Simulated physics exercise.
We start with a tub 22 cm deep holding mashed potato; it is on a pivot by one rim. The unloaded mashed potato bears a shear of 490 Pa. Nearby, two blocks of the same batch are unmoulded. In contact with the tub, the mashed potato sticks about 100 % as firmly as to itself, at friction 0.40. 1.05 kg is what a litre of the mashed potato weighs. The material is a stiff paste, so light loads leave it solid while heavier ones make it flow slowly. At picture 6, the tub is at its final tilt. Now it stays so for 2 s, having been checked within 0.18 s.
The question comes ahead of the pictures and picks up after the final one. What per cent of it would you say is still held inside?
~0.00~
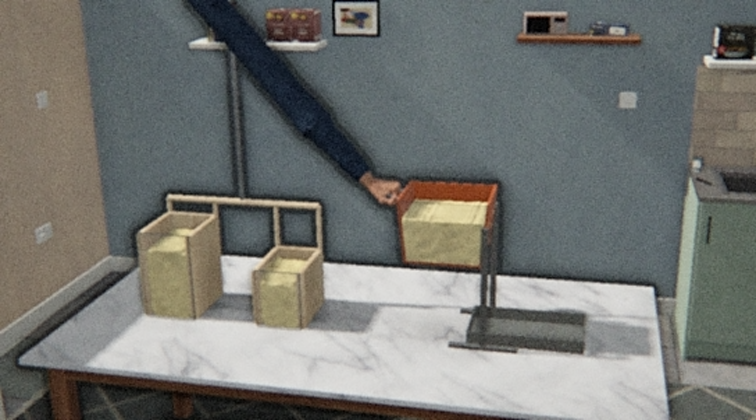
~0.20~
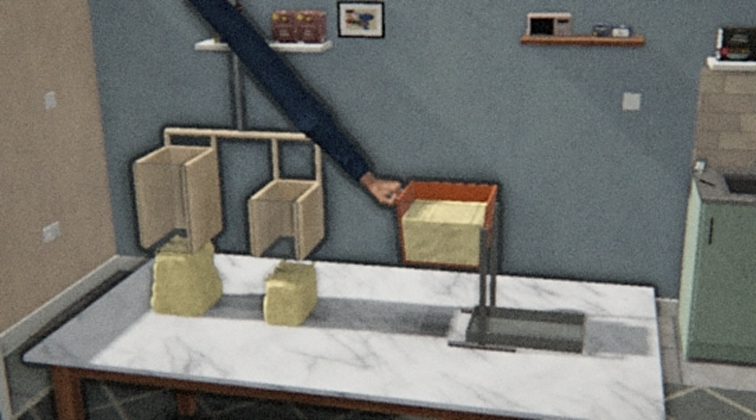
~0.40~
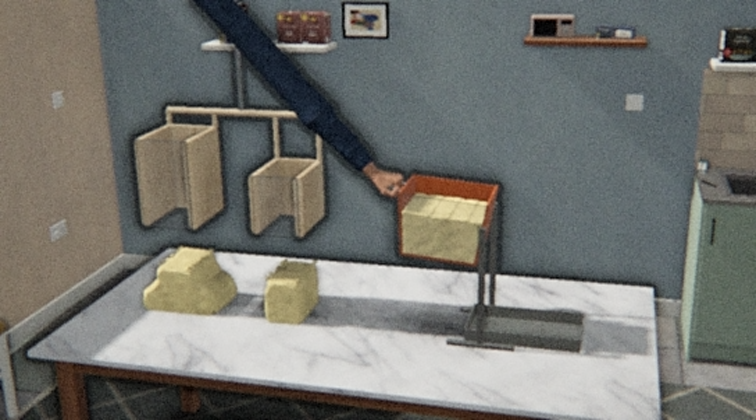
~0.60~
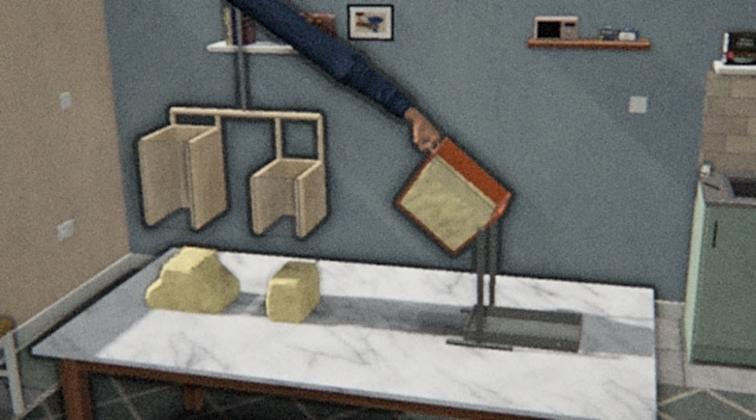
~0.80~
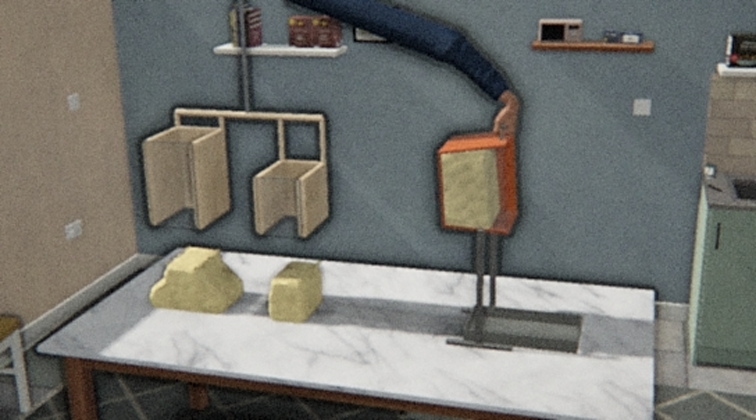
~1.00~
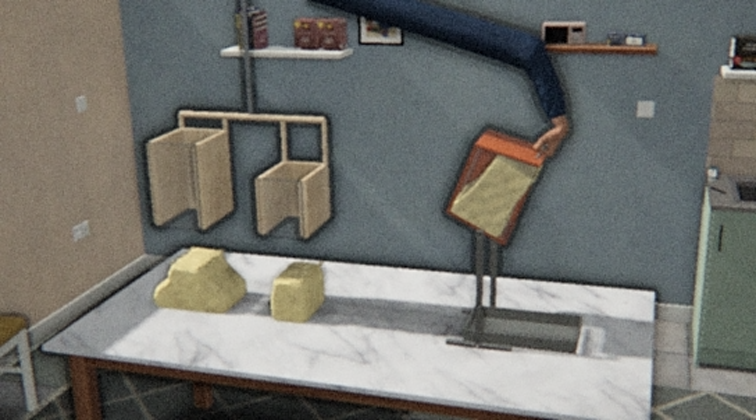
Near 0 percent is still held inside.
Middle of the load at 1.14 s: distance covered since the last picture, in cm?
About 13 cm.
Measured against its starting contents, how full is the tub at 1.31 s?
Some 14 per cent.
After 1.14 s, the tub is at 112 degrees and holds 45 %.
After 1.31 s, the tub is at 112 degrees and holds 15 %.
After 1.48 s, the tub is at 112 degrees and holds 0 %.
After 1.65 s, the tub is at 112 degrees and holds 0 %.
After 3.00 s, the tub is at 112 degrees and holds 0 %.
